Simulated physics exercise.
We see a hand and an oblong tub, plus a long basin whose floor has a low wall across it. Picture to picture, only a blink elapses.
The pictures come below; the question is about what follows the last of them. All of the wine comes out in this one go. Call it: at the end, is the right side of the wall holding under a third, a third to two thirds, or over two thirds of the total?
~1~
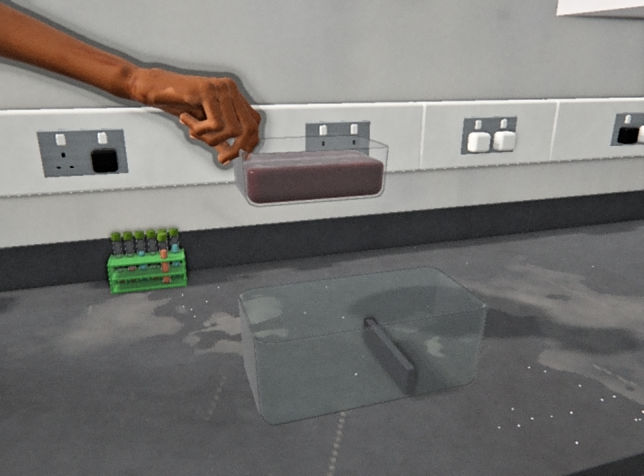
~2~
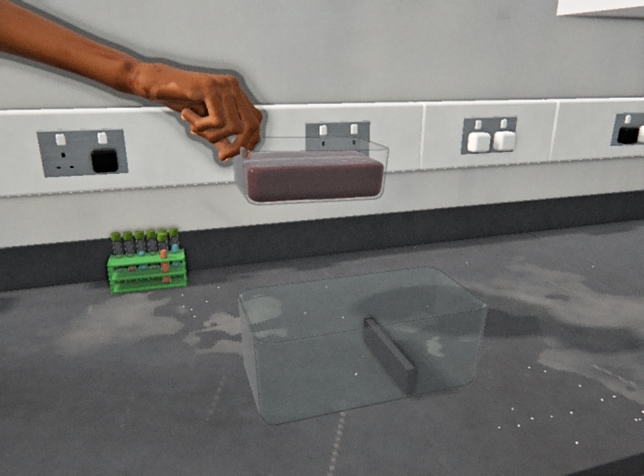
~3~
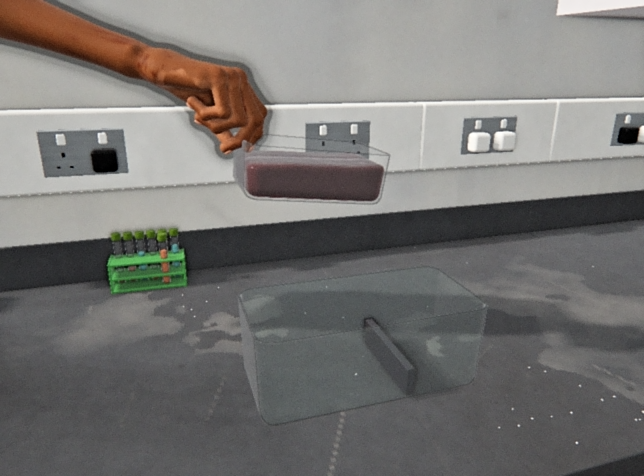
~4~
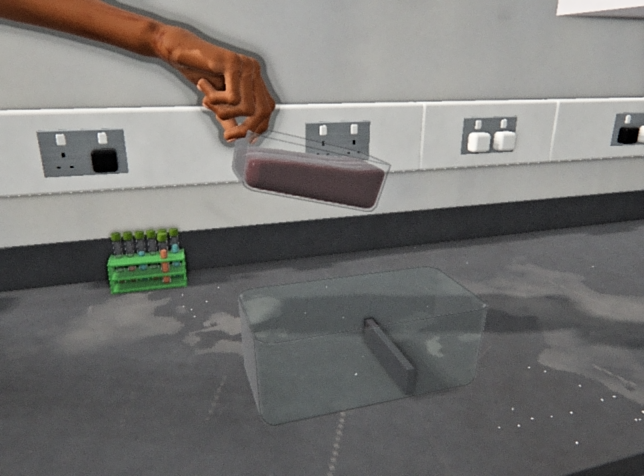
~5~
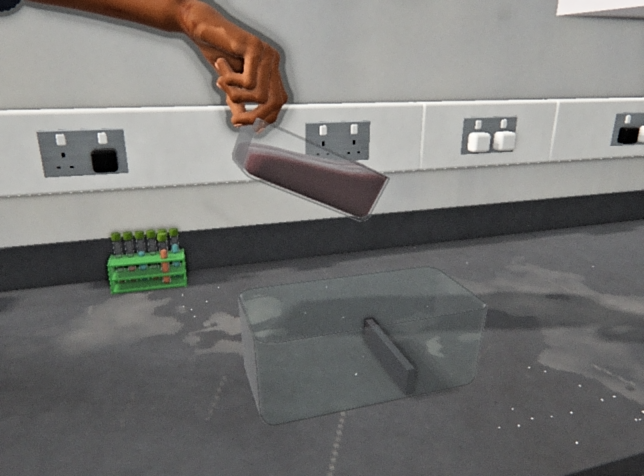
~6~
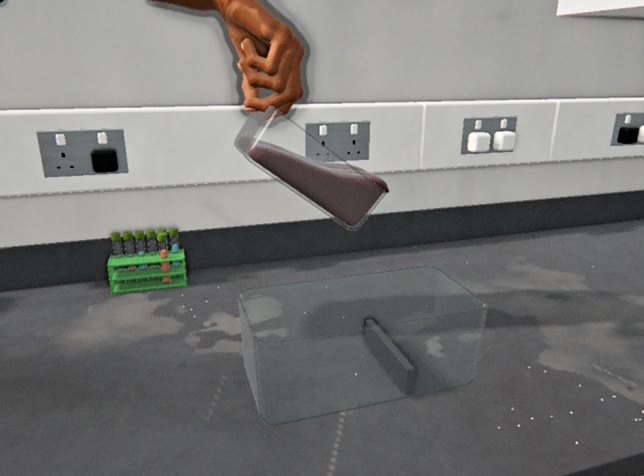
The right side holds a third to two thirds of the total.
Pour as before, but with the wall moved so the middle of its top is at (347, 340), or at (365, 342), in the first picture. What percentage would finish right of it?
About 75 per cent on the first try, and 70 per cent on the second.
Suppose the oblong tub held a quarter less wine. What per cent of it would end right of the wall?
Roughly 55 %.
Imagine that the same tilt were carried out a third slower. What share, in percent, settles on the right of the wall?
Roughly 60 in a hundred.
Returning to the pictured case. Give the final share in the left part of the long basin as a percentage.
I'd put it at around 35 %.
A moment on, the tilt is 103° and 11 per cent is still to pour, 2 is left of the wall and 30 right of it.
Next, the tilt is 106° and 3 per cent is still to pour, 10 is left of the wall and 64 right of it.
Then the tilt is 106° and 0 per cent is still to pour, 21 is left of the wall and 48 right of it.
Later the tilt is 106° and 0 per cent is still to pour, 33 is left of the wall and 58 right of it.
At rest 37 per cent lies left of the wall, 55 right of it and 9 outside.
